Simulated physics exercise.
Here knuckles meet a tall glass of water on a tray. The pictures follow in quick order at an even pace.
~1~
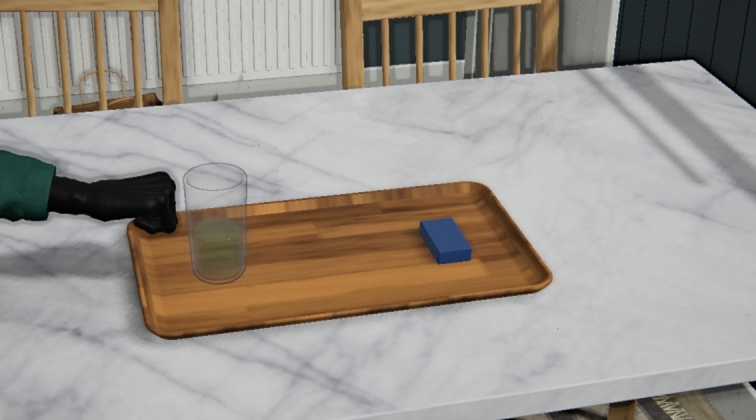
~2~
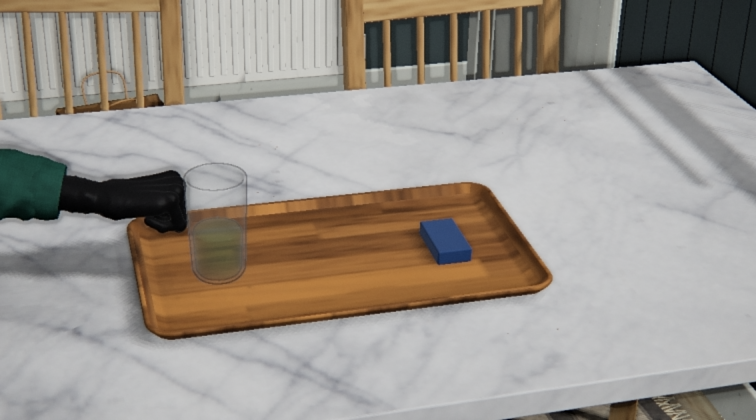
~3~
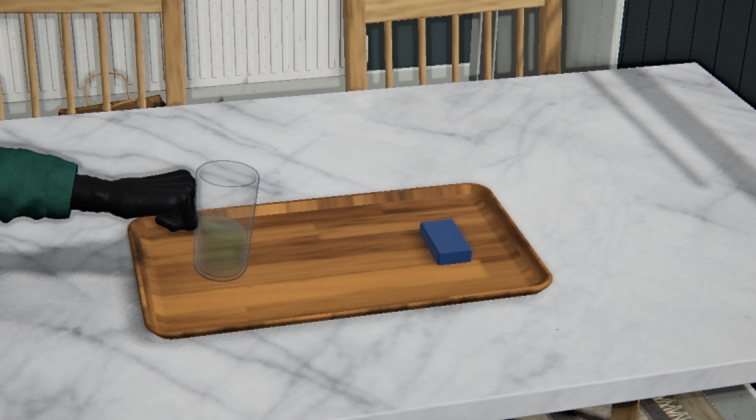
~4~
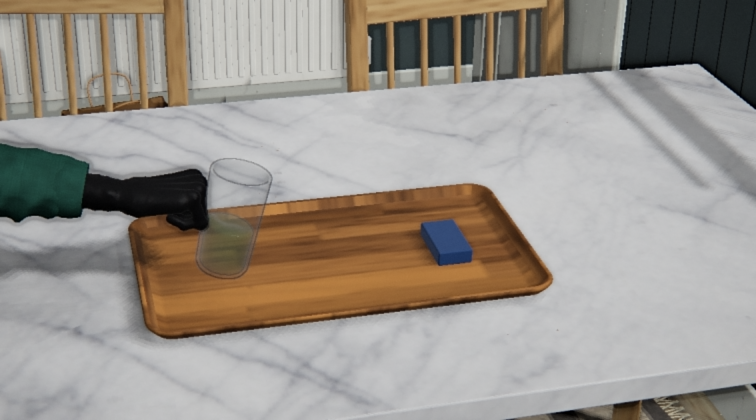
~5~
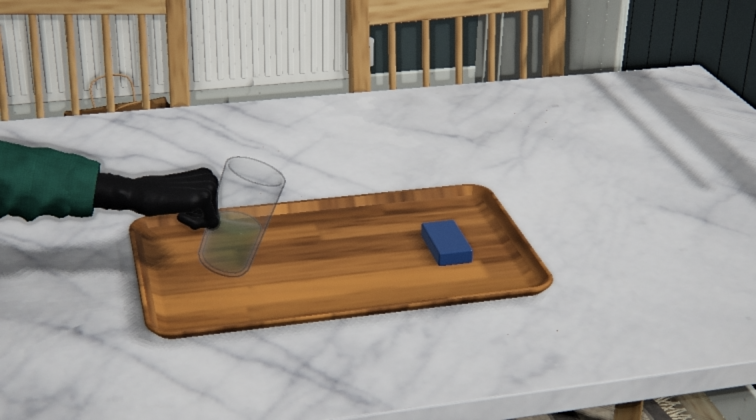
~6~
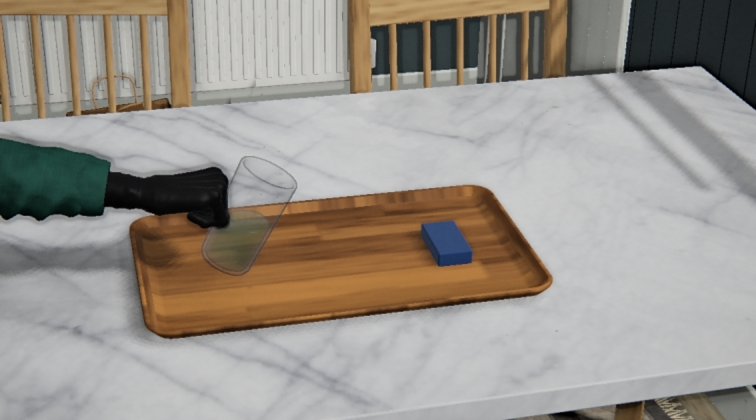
A white marble table with grey veins, wooden chairs behind it, is seen from slightly above by a steady camera. On it lies a brown wooden tray holding a tall clear glass, partly filled with murky greenish liquid, at the left and a blue block at the right. A black-gloved fist in a green sleeve moves rightward against the glass, which leans steadily further right.
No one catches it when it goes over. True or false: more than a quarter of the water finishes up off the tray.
False.
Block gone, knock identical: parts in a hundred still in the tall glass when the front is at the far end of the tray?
45 %, roughly.
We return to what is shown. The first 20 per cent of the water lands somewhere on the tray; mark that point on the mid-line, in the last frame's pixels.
I'd mark it somewhere roughly at pixel (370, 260).
A moment on, the tall glass is falling and 100 per cent is in the glass, 0 on the tray and 0 above or beyond its rim.
Next, the tall glass lies on its side and 90 per cent is in the glass, 5 on the tray and 5 above or beyond its rim.
Then the tall glass lies on its side and 47 per cent is in the glass, 45 on the tray and 8 above or beyond its rim.
Later the tall glass lies on its side and 25 per cent is in the glass, 69 on the tray and 6 above or beyond its rim.
At rest 94 per cent is held by tray and glass, 6 is off the tray.
